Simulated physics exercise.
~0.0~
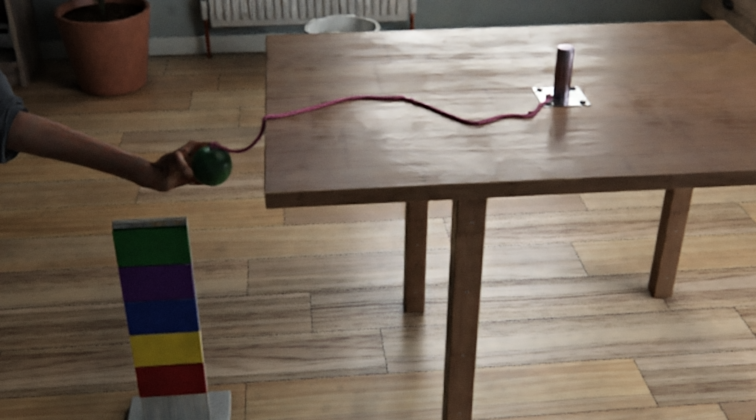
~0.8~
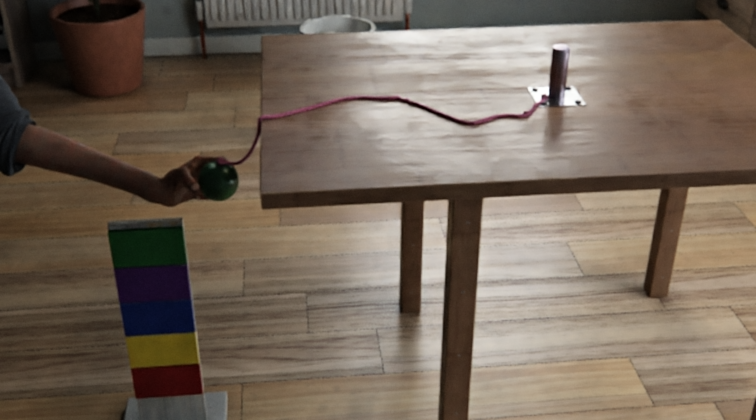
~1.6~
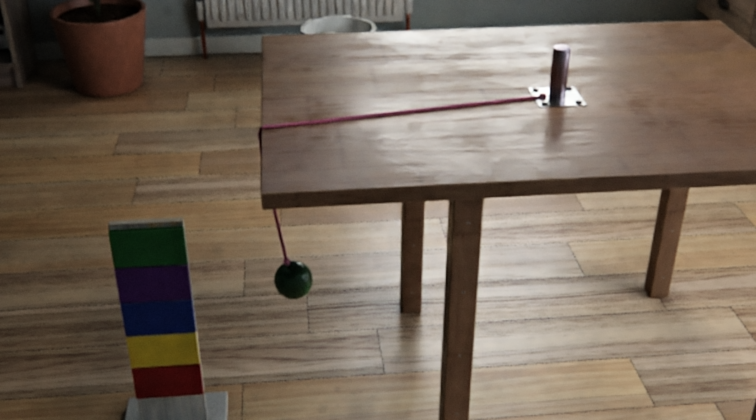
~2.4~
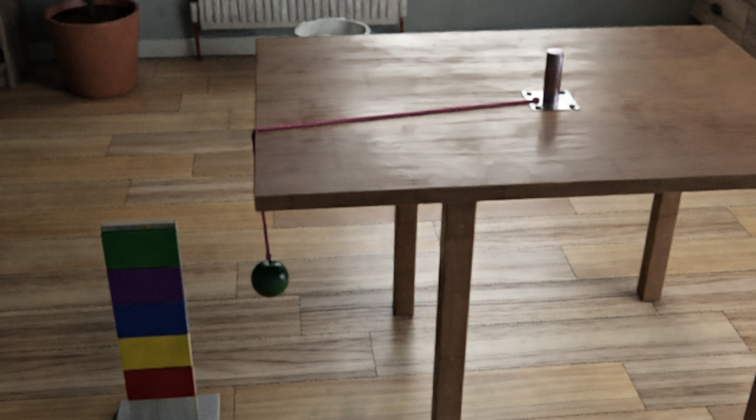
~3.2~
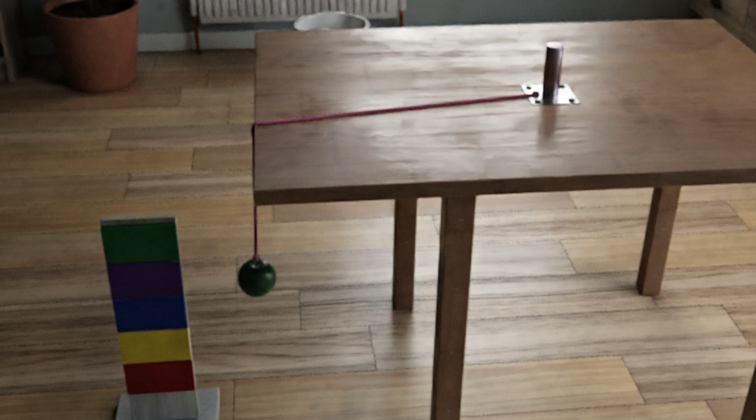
A green apple tied to a reddish shoelace was held beyond the left edge of a wooden table, then the hand let go and it dropped, swung a little leftward, and ended up hanging level with the purple band on the striped board.
